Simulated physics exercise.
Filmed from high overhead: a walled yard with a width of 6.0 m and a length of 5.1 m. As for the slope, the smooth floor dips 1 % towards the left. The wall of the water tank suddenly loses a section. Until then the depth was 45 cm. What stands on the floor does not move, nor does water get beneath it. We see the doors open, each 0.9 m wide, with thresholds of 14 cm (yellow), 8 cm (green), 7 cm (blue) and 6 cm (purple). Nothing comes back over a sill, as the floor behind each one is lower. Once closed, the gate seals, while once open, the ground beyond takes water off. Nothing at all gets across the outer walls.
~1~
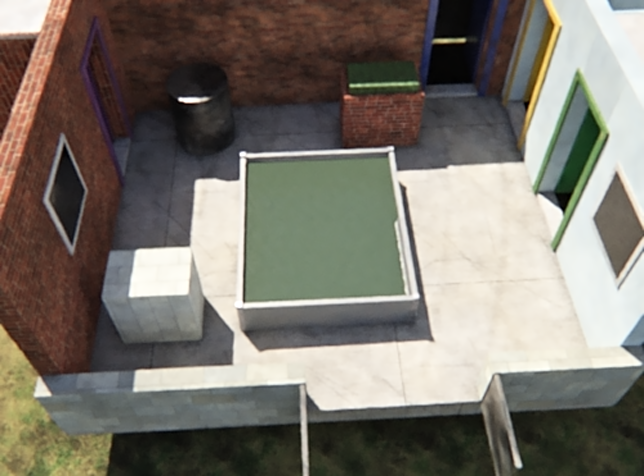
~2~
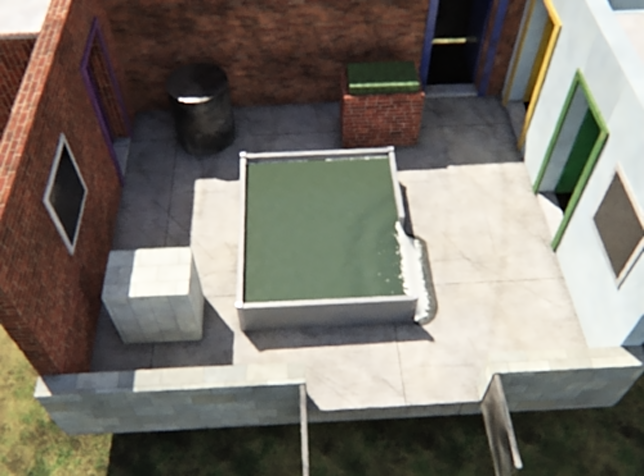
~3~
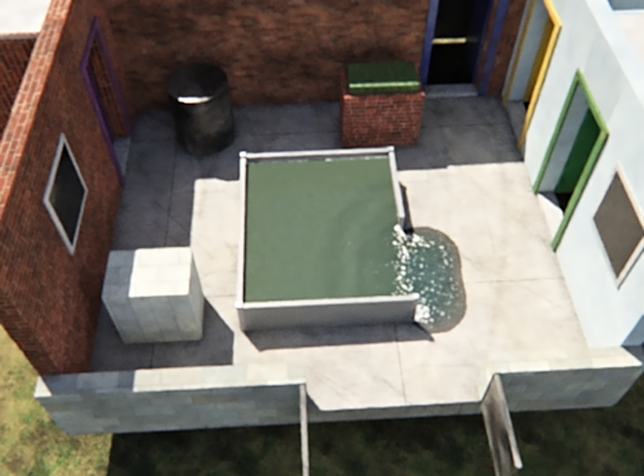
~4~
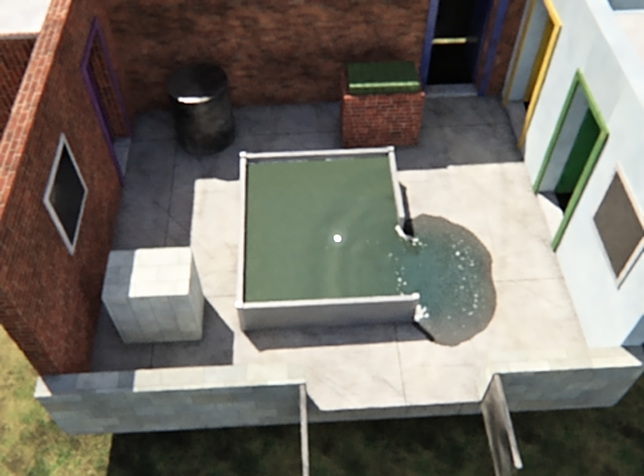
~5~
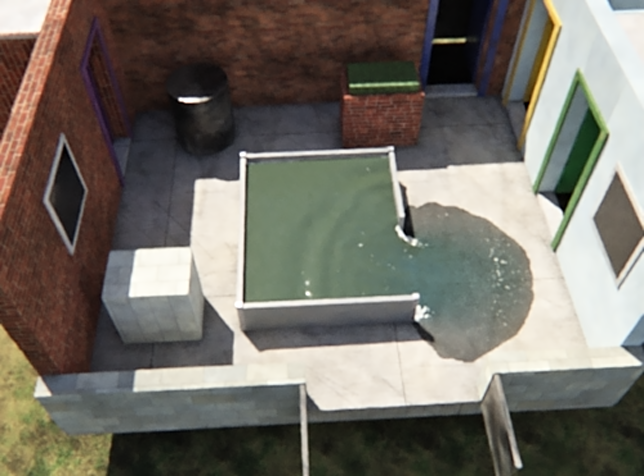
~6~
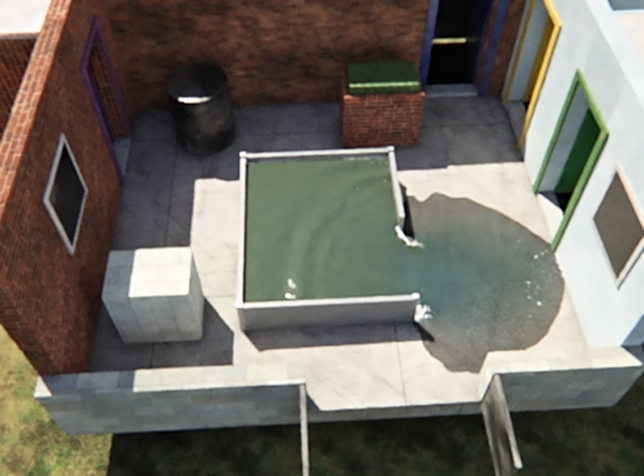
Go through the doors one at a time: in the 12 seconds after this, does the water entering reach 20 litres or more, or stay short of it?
In the end the yellow door is going to hold within the limit. The green door is going to break the limit. The blue door is going to break the limit. The purple door is going to hold within the limit.
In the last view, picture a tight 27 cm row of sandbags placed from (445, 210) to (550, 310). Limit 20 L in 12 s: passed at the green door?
After that, green comes out fine.
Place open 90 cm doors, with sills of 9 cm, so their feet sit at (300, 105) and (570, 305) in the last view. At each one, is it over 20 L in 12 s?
Door 1: Lower; door 2: Higher.
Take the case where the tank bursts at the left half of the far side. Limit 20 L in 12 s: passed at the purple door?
In that case, purple door: More than that.
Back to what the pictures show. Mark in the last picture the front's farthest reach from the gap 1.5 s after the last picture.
That's around (507, 126) in the last picture.
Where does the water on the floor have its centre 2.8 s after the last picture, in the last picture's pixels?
Near (403, 254).
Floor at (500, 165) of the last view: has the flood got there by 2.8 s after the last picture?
Soaked.
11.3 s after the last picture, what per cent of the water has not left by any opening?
About 74 per cent.
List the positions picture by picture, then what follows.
The first picture shows still water, 45 cm deep, in the water tank at (322, 224).
In the second picture, water pours out at (403, 271) and has run 0.7 m, to (413, 239); typically 7 cm deep outside, 45 cm at the water tank's back.
In the third picture, water pours out at (403, 273) and has run 0.9 m, to (449, 244); typically 8 cm deep outside, 45 cm at the water tank's back.
In the fourth picture, the front is at (481, 249), 1.2 m from the gap at (403, 273); 1.6 m2 of floor is under water; 45 cm left at the back of the water tank.
In the fifth picture, the front is at (517, 251), 1.6 m from the gap at (403, 273); 2.6 m2 of floor is under water; 45 cm left at the back of the water tank.
In the sixth picture, the front is at (555, 256), 2.1 m from the gap at (403, 273); 3.5 m2 of floor is under water; 45 cm left at the back of the water tank.
Then, 0.7 s after the last picture water covers 20 % of the floor and is deepest (24 cm) near (560, 286); yellow door not reached, green door 16 cm at the sill, 6 L in, blue door not reached, purple door not reached.
Then, 1.5 s after the last picture water covers 25 % of the floor and is deepest (36 cm) near (572, 322); yellow door 2 cm at the sill, 0 L in, green door 17 cm at the sill, 31 L in, blue door not reached, purple door not reached.
Then, 2.8 s after the last picture water covers 40 % of the floor and is deepest (22 cm) near (546, 287); yellow door 4 cm at the sill, 0 L in, green door 16 cm at the sill, 79 L in, blue door 12 cm at the sill, 1 L in, purple door not reached.
Then, 6.3 s after the last picture water covers 75 % of the floor and is deepest (14 cm) near (560, 376); yellow door 10 cm at the sill, 0 L in, green door 10 cm at the sill, 125 L in, blue door 13 cm at the sill, 90 L in, purple door not reached.
Then, 11.3 s after the last picture water covers 95 % of the floor and is deepest (10 cm) near (136, 113); yellow door 7 cm at the sill, 0 L in, green door 5 cm at the sill, 128 L in, blue door 8 cm at the sill, 142 L in, purple door 8 cm at the sill, 1 L in.
